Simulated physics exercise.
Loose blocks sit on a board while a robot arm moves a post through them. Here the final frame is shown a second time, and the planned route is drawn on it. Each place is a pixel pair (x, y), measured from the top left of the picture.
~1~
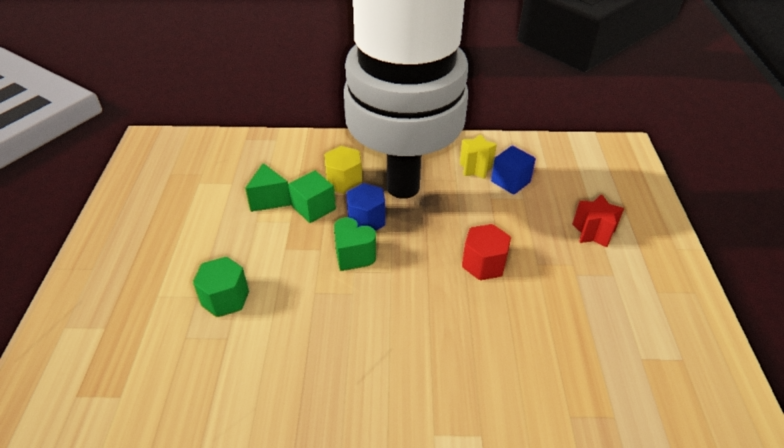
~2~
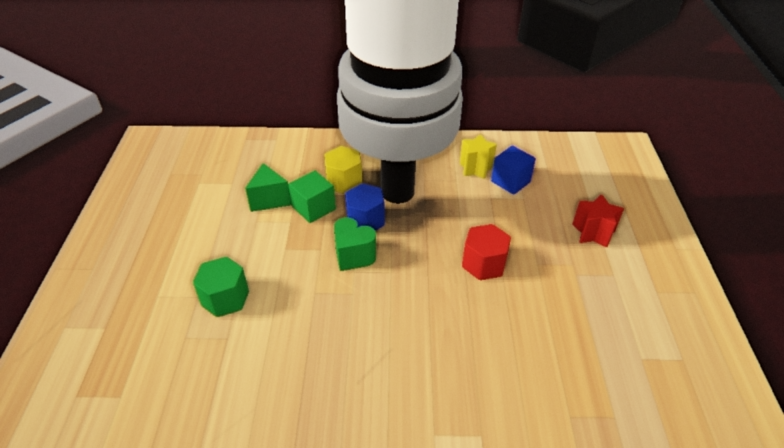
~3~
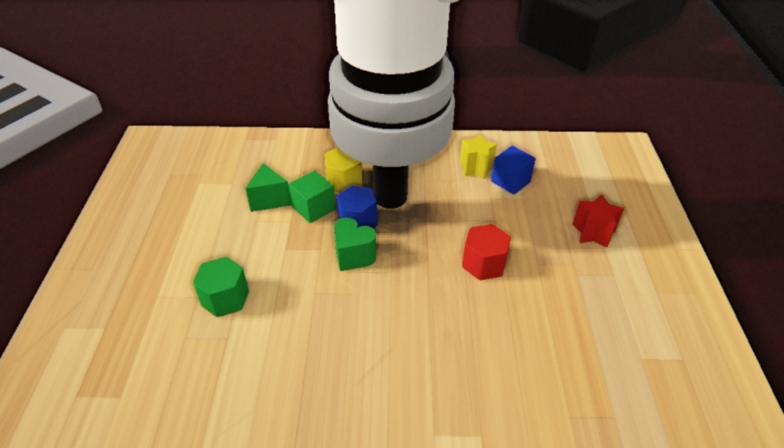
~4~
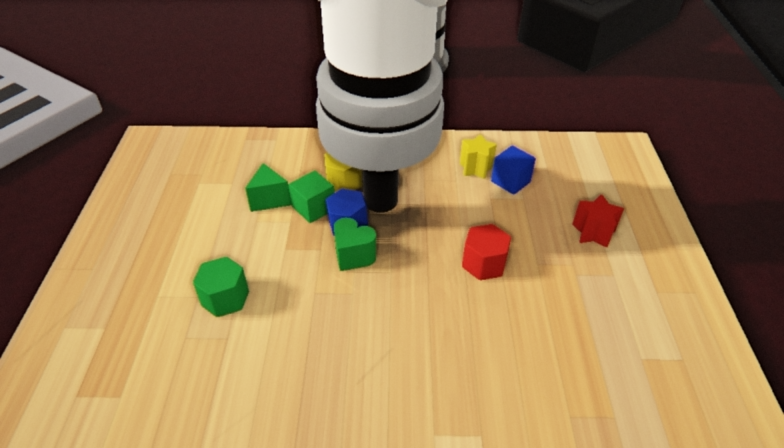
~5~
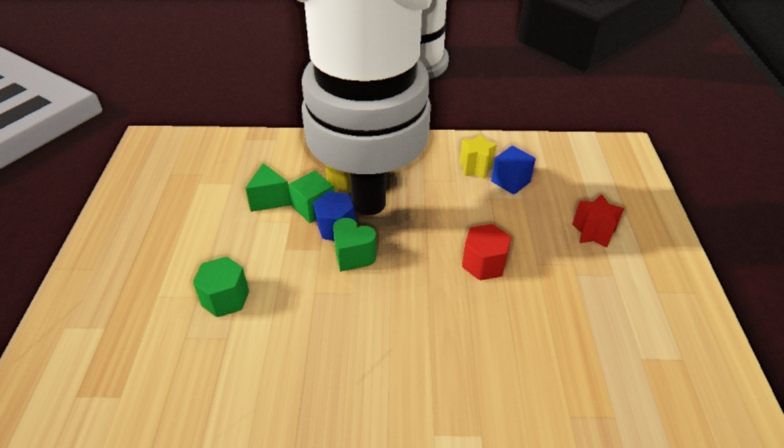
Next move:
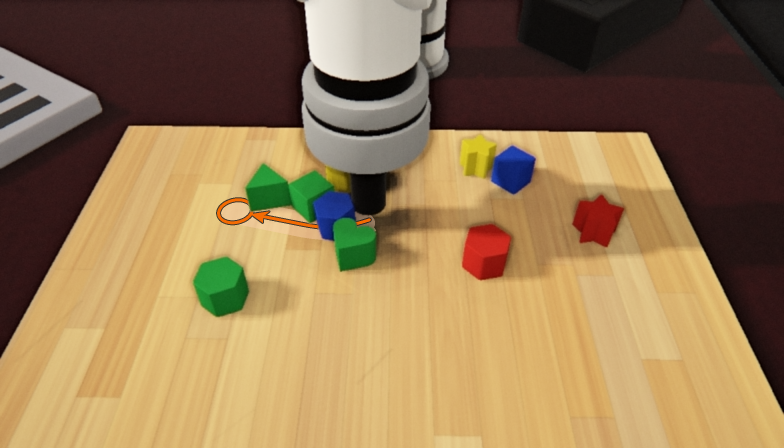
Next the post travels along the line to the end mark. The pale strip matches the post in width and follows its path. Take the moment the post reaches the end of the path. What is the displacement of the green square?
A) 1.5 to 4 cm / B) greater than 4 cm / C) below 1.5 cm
A - 1.5 to 4 cm.
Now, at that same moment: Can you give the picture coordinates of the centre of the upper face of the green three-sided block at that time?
The middle of its upper face should be somewhere near (247, 169).
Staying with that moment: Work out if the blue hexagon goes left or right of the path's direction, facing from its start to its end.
It slides leftward.
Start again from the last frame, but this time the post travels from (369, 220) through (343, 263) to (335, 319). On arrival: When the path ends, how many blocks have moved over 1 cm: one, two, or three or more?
Total: Two.
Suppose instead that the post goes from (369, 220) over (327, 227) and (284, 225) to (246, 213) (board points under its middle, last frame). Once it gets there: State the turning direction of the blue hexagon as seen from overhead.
The turn is anti-clockwise.
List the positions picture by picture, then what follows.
Post tip at (403, 188); block tops, green three-sided block at (265, 177); green square at (311, 184); blue hexagon at (366, 196); green heart block at (352, 233), in the first picture.
Post at (398, 193); blocks unchanged, in the second picture.
Post at (391, 198); blue hexagon at (357, 198), in the third picture.
Post at (381, 201); blue hexagon at (347, 202), in the fourth picture.
Post at (369, 204); green three-sided block at (265, 177); green square at (311, 184); blue hexagon at (334, 204); green heart block at (352, 233), in the fifth picture.
Path on the board, from (369, 220) by way of (324, 227) and (279, 220) to (236, 211).
The first path, step by step. One third of the way, post at (321, 211); green three-sided block at (263, 176); green square at (307, 183); blue hexagon at (287, 217), turned 20° anticlockwise.
Two thirds of the way, post at (276, 204); green three-sided block at (261, 172), turned 40° anticlockwise; green square at (296, 176), turned 55° clockwise; blue hexagon at (263, 221), turned 60° anticlockwise.
At the end, post at (232, 195); green three-sided block at (247, 169), turned 25° clockwise; green square at (296, 176), turned 55° clockwise; blue hexagon at (263, 221), turned 60° anticlockwise; green heart block in place.
